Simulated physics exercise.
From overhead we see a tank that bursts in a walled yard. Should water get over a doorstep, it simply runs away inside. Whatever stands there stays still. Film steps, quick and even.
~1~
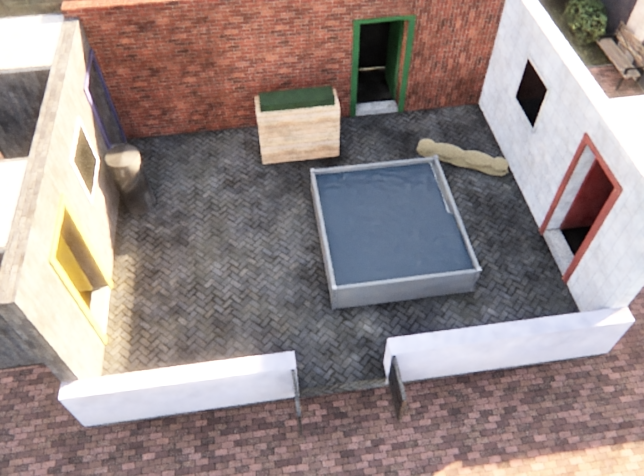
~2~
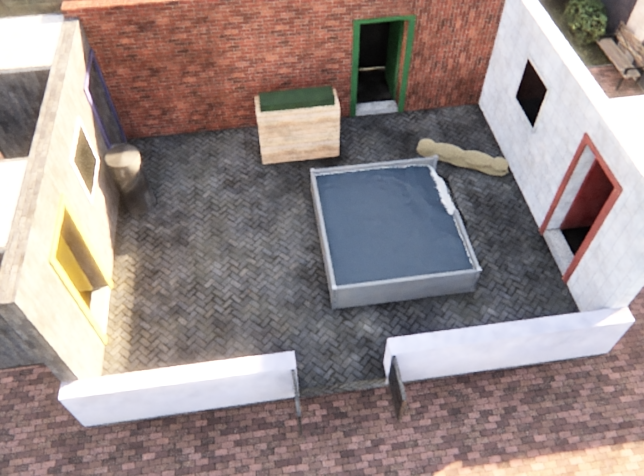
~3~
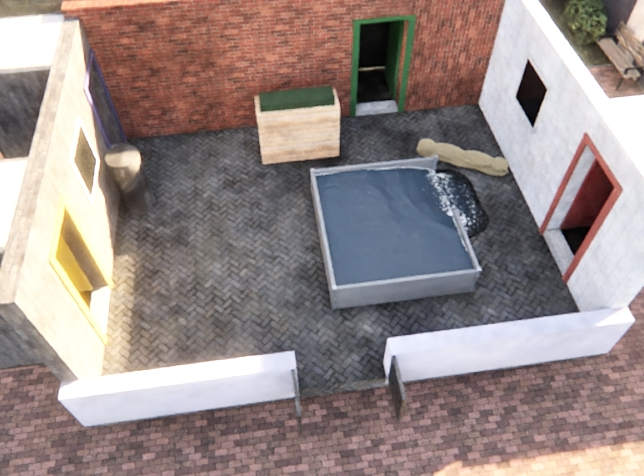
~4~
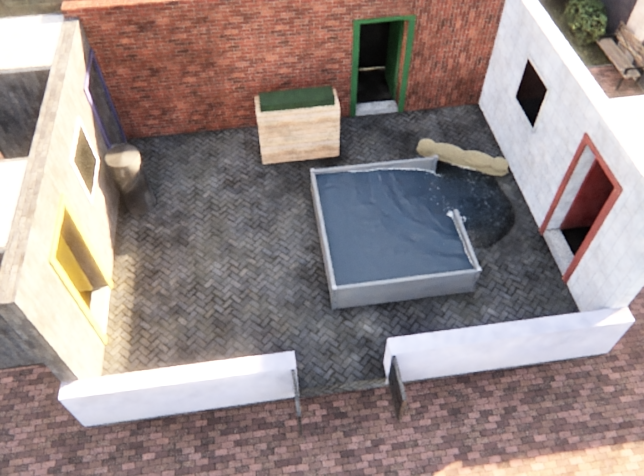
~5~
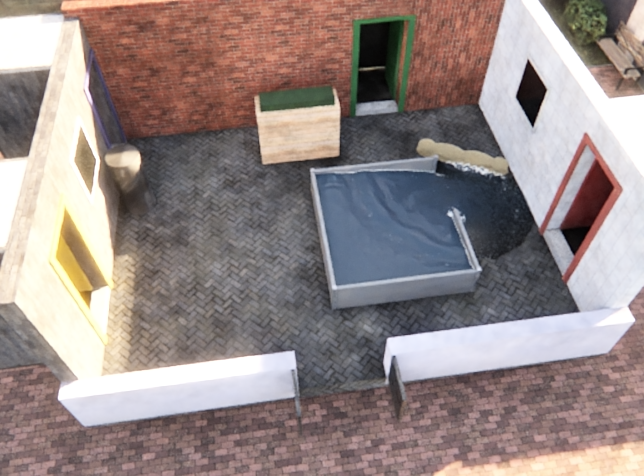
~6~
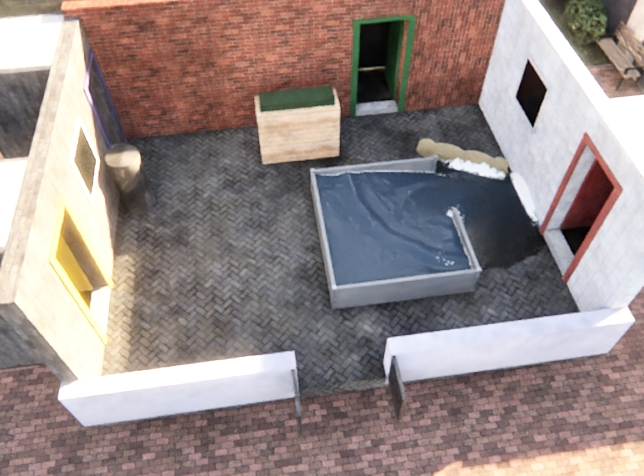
Water bursting through the right side of a square tank in a walled courtyard, spreading across dark paving to the white wall.
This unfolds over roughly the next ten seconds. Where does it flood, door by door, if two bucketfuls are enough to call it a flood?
At the green door it does not flood; at the red door it does not flood; at the blue door it does not flood; at the yellow door it does not flood.
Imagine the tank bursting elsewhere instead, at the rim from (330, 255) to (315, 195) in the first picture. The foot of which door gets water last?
That one is the one in red.
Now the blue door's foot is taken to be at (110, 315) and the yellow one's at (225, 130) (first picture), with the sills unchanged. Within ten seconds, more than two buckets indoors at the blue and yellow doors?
Blue: Exceeds the limit; yellow: Falls short.
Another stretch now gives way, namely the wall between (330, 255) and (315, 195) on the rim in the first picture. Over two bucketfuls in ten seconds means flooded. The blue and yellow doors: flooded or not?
One by one: Blue passes that mark; yellow passes that mark.
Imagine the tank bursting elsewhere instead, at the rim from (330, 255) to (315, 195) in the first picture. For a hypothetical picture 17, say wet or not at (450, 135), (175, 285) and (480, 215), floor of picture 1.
Untouched, submerged, untouched.
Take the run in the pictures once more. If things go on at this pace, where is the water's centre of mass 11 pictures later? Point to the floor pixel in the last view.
My reading is close to (425, 229).
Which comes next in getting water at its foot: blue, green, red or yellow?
I'd say it's the one in red.
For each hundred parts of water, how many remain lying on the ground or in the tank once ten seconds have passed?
Roughly 94 parts in every hundred.
A moment on, water covers 10 % of the floor; the green door not reached, the red door wet at the sill, nothing in, the blue door not reached, the yellow door not reached.
Next, water covers 25 % of the floor; the green door not reached, the red door wet at the sill, nothing in, the blue door not reached, the yellow door not reached.
Then, water covers 40 % of the floor; the green door wet at the sill, nothing in, the red door wet at the sill, nothing in, the blue door not reached, the yellow door not reached.
Later, water covers 70 % of the floor; the green door wet at the sill, nothing in, the red door under two buckets in, the blue door not reached, the yellow door wet at the sill, nothing in.
In the end, water covers 90 % of the floor; the green door wet at the sill, nothing in, the red door under two buckets in, the blue door under two buckets in, the yellow door under two buckets in.
